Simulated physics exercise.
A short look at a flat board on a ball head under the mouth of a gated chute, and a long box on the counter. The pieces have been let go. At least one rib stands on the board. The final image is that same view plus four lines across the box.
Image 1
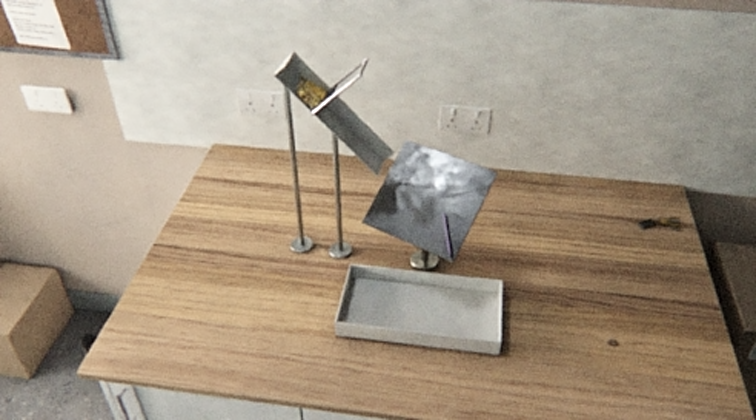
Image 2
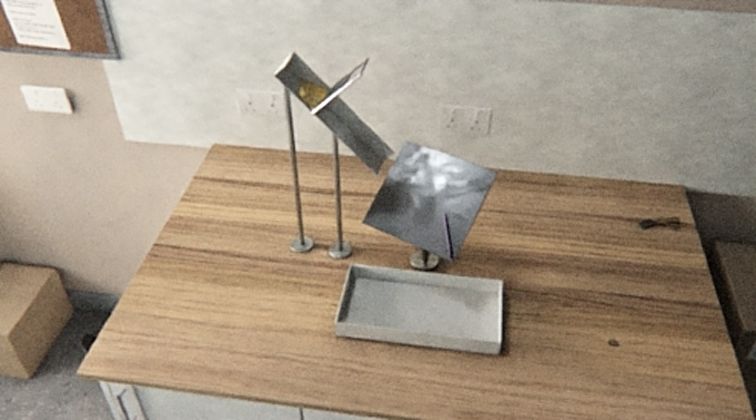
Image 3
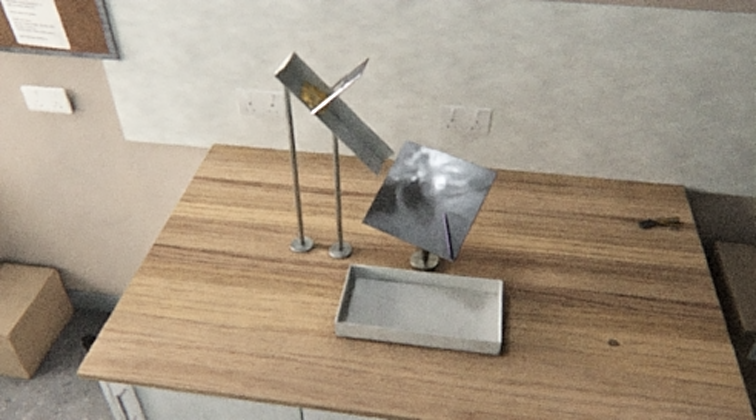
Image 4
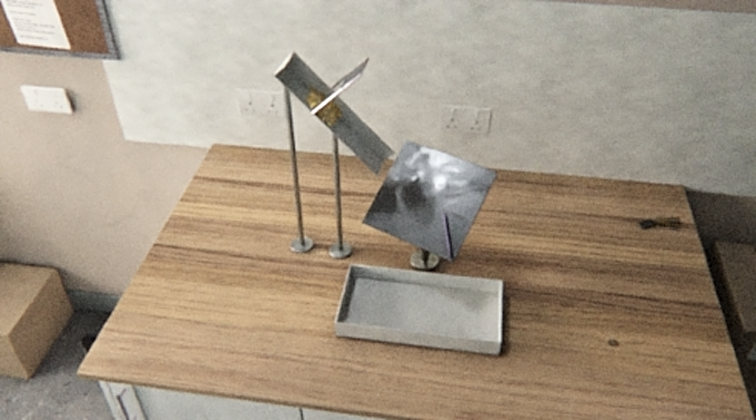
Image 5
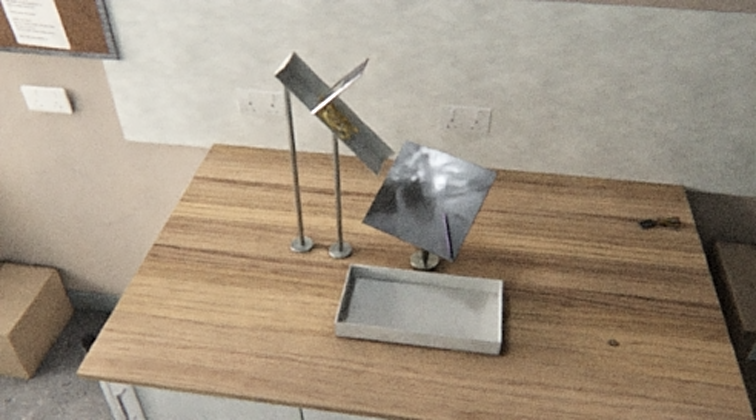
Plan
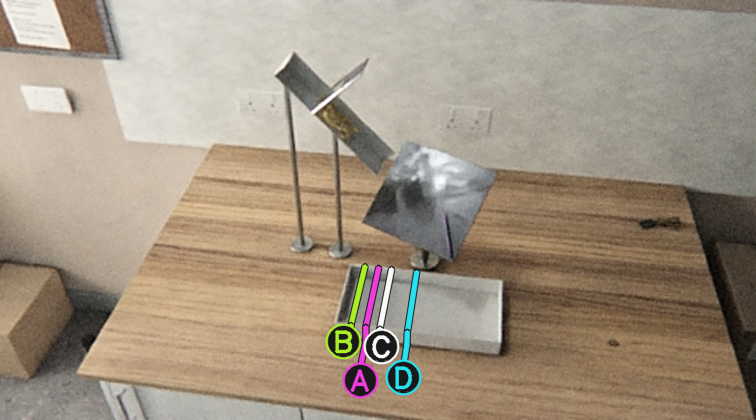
Wooden counter with a tilted metal board and shallow empty box, small yellow puffs sliding down a sloping chute past its raised gate.
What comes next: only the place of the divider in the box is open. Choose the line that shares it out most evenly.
D is best.
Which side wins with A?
The right side.
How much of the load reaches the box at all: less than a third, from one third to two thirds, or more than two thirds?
About that: More than two thirds.
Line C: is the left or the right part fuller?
Right.
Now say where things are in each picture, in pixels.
The first frame shows load behind the gate near (311, 94), puffed corn balls; lip of the chute near (381, 169), sloping fairly steeply.
The second frame shows middle of the board near (428, 198), tilted fairly steeply; middle of its low edge near (406, 242); of its high edge near (450, 155).
The third frame shows front corners of the box near (335, 322) and (501, 342), empty; front of the load near (325, 109).
The fourth frame shows middle of the load near (325, 108); its front near (335, 122), close to a quarter of the way to the lip; rib from (443, 213) to (450, 254).
The fifth frame shows middle of the load near (336, 120); its front near (356, 131), close to half of the way to the lip.
On the marked copy, line A crosses the front rim at (365, 326); line B crosses the front rim at (351, 324); line C crosses the front rim at (380, 327); line D crosses the front rim at (407, 331).
With A, of what is caught, a small share on the left of the divider, all but a few on the right.
With B, of what is caught, only a few on the left of the divider, all but a few on the right.
With C, of what is caught, a small share on the left of the divider, the bulk on the right.
With D, of what is caught, close to a third on the left of the divider, close to two thirds on the right.
